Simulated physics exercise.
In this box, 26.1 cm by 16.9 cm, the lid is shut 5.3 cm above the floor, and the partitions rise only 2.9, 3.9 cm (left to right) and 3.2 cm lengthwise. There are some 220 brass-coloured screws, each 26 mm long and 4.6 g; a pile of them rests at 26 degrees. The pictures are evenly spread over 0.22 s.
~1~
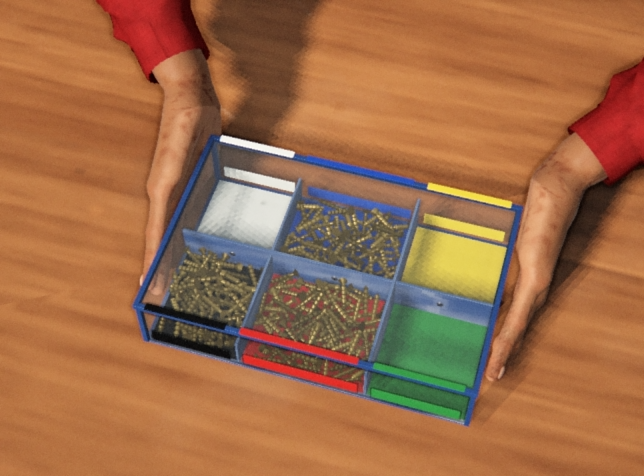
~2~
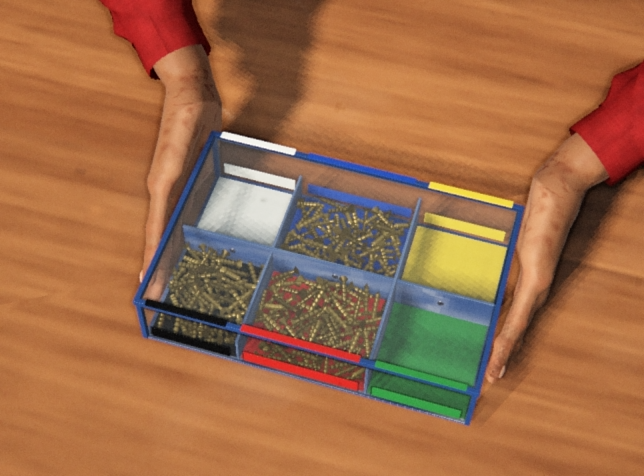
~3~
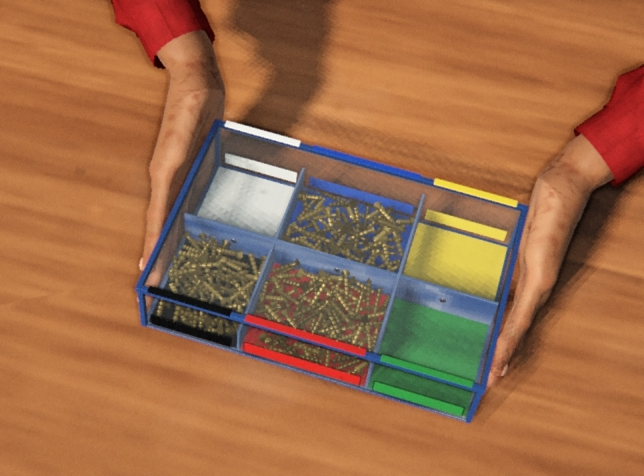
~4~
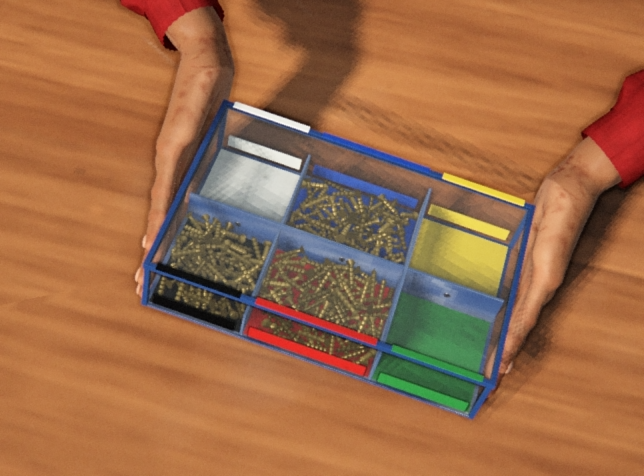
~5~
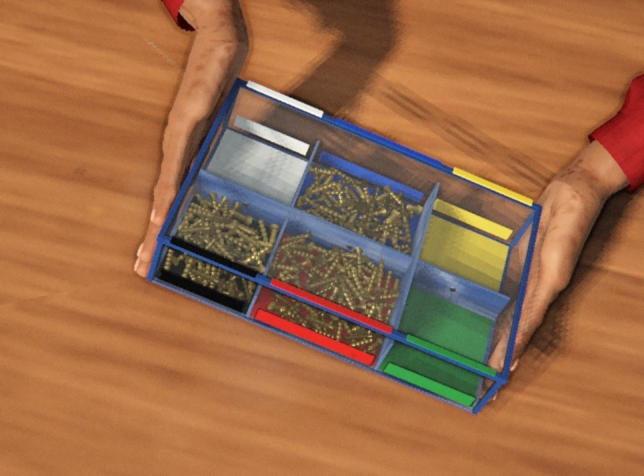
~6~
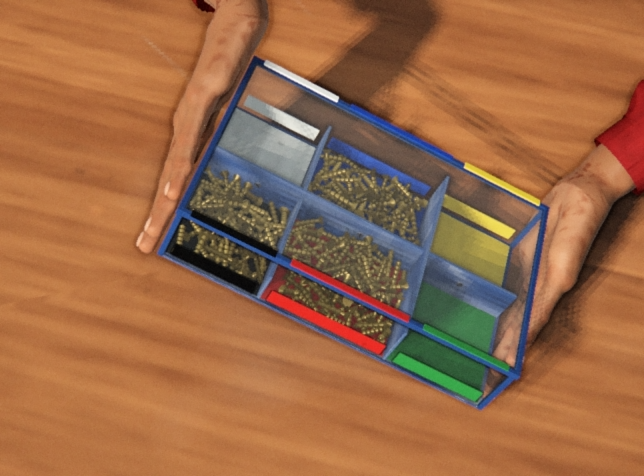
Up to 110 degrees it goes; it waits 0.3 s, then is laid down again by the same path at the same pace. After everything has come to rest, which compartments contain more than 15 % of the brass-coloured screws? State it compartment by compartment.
One by one: Red compartment: Beats the threshold; blue compartment: Beats the threshold; green compartment: Fails to beat the threshold; yellow compartment: Fails to beat the threshold; white compartment: Fails to beat the threshold; black compartment: Fails to beat the threshold.
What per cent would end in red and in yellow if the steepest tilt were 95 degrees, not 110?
In per cent, red 45 and yellow 5.
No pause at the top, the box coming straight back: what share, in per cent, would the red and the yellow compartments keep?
That would leave red with 40 percent and yellow with 5 percent.
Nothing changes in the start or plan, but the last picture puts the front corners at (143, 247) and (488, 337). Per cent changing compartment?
Then roughly 70 per cent.
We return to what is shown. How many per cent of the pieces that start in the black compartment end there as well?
Around 0 per cent of it.
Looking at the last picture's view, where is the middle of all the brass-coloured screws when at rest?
After settling, the middle sits near (367, 278).
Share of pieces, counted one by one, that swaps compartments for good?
About 35 %.
Then, 0.82 s after the last picture, tilt 110 degrees; red 50 %, blue 40 %, yellow 5 %, black 5 %.
Then, 1.37 s after the last picture, tilt 59 degrees; red 45 %, blue 50 %, yellow 5 %.
Then, 1.98 s after the last picture, tilt 0 degrees; red 45 %, blue 50 %, yellow 5 %.
In the end, red 45 %, blue 50 %, green 0 %, yellow 5 %, white 0 %, black 0 %.
